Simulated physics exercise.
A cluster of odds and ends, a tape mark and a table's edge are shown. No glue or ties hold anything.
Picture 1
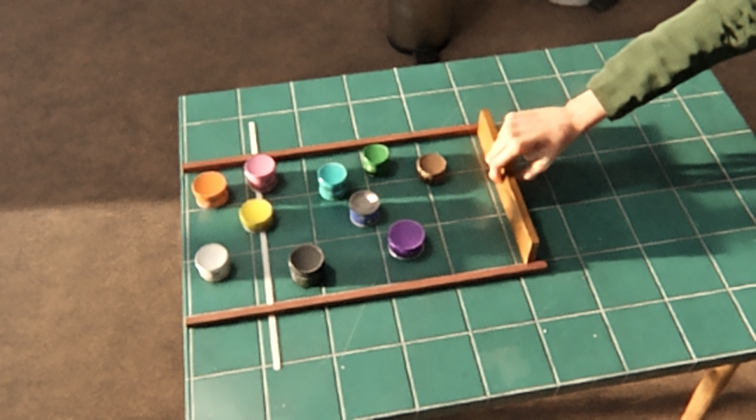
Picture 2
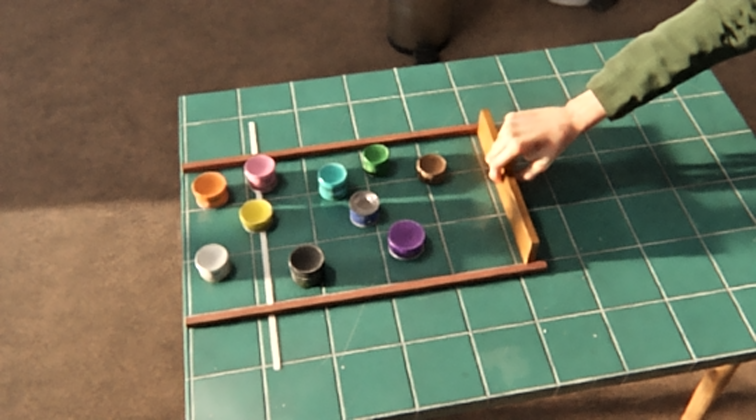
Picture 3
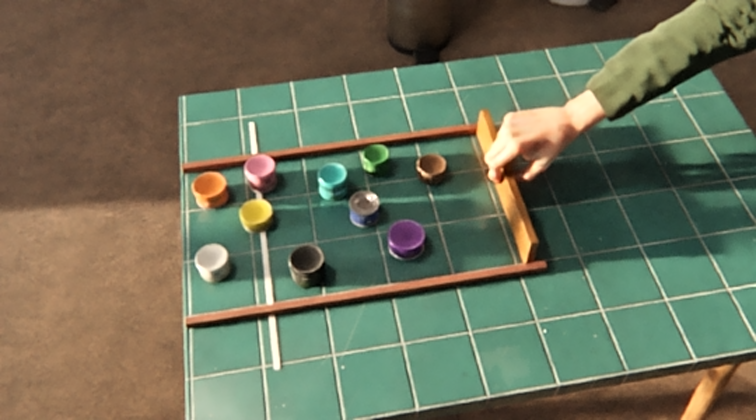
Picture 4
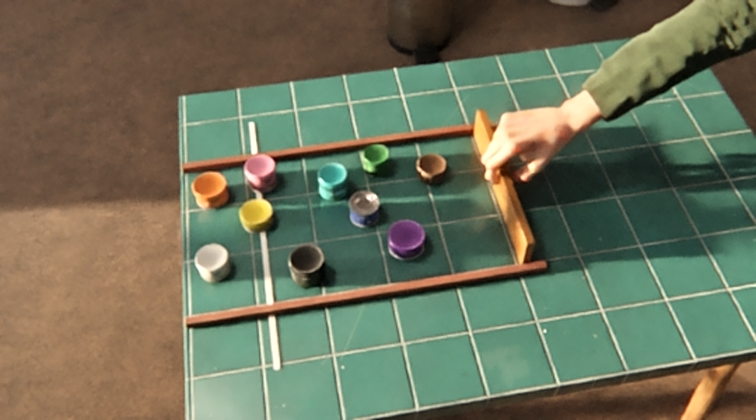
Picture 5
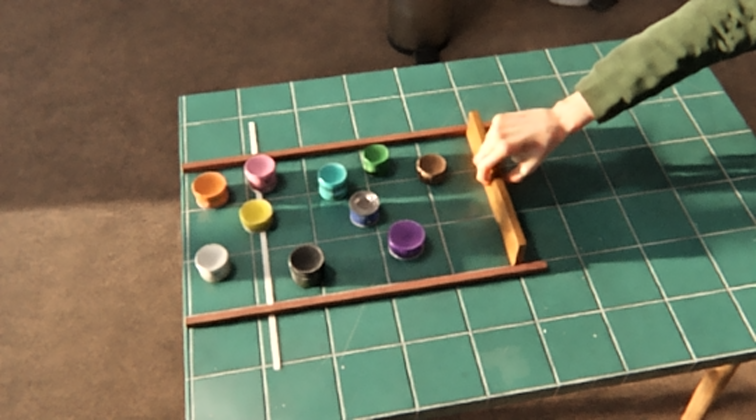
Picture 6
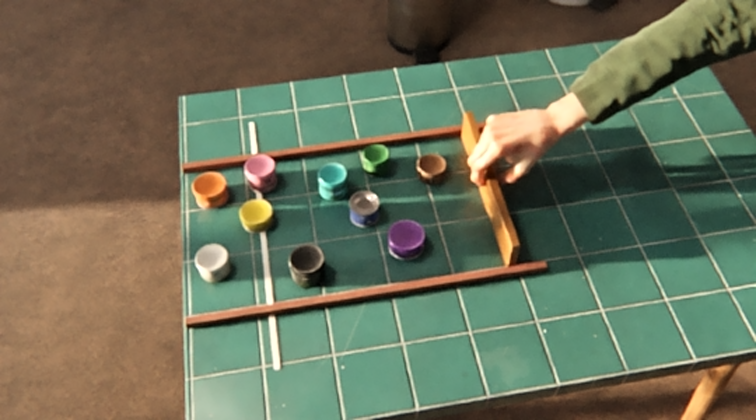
A hand slides a wooden board slightly left toward small colourful pots on a green table.
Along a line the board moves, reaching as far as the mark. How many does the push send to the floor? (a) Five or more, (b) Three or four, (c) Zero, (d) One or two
Zero (c).
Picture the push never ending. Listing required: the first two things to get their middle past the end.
Orange pot, then white tin.
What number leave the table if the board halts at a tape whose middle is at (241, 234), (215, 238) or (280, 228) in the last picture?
The counts: 1, 5 and 0.
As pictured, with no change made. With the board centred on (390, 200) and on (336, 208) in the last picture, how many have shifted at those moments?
The first count is 3, and then it's 6.
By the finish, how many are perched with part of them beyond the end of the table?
That would be 1.
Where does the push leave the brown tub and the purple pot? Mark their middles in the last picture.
Roughly at (245, 201) and at (247, 261), in that order.
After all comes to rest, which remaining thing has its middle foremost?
Result: Orange pot.
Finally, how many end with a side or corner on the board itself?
5 are in contact with it.
A little later, none off yet; white tin at rest near (213, 263); orange pot at rest near (211, 191); yellow tin at rest near (257, 217).
When it is over, the number that fall off is zero.
